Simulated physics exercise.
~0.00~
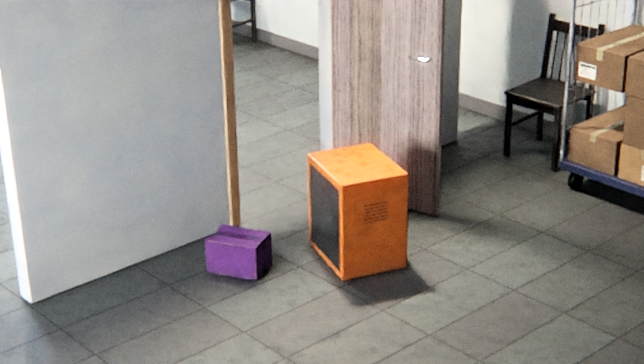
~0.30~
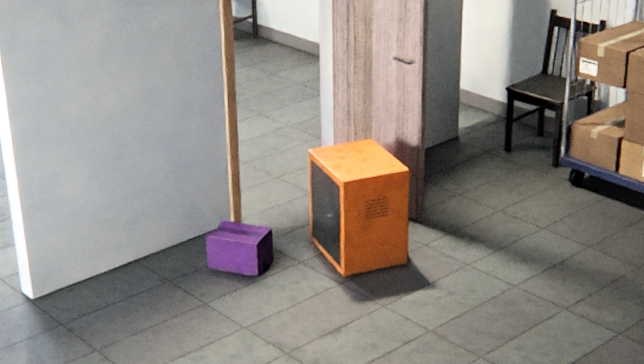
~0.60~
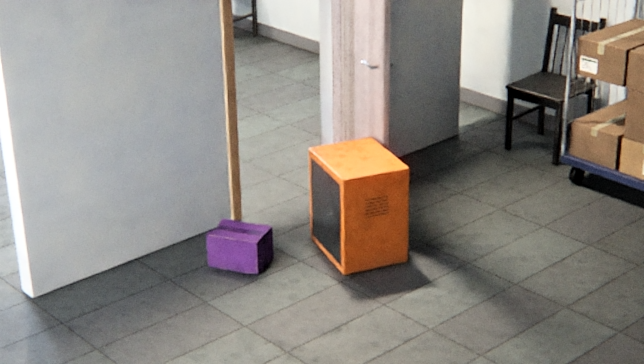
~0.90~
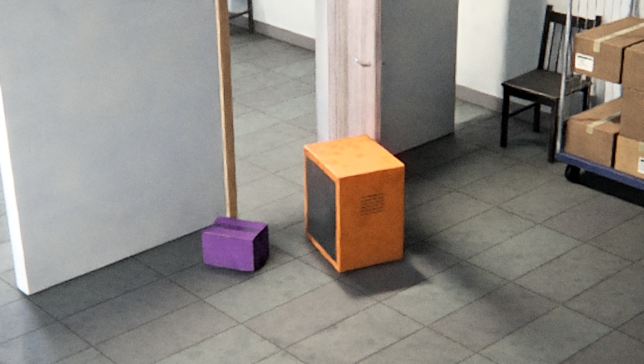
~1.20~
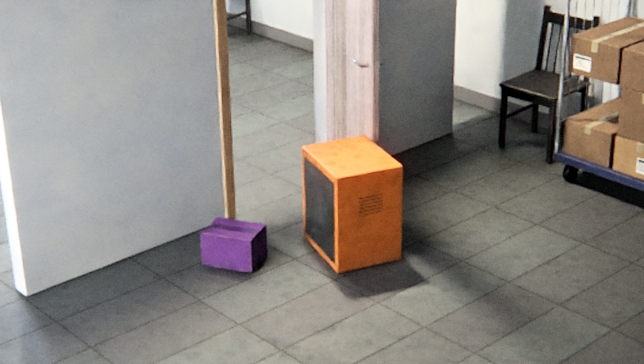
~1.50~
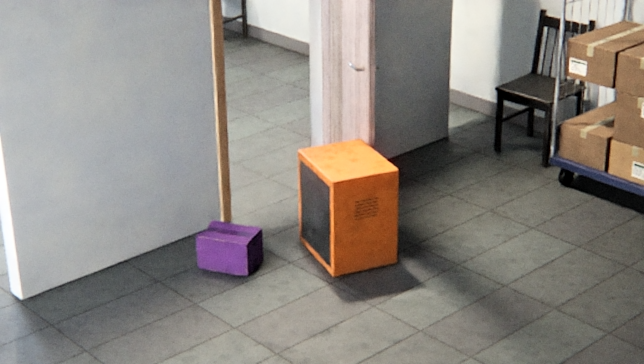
The clip opens on a grey-tiled room where a wood-grained door stands wide open behind an orange appliance with a dark front panel. A small purple parcel sits to the left, near the foot of a pale wall, while a dark chair and a cart of cardboard boxes stand at the right. With nobody in sight, the door swings partway toward closing, its wooden face narrowing from view. It then stops behind the appliance and stays there as the view sways slightly. At the end, the door remains well open, with the appliance and parcel unmoved.
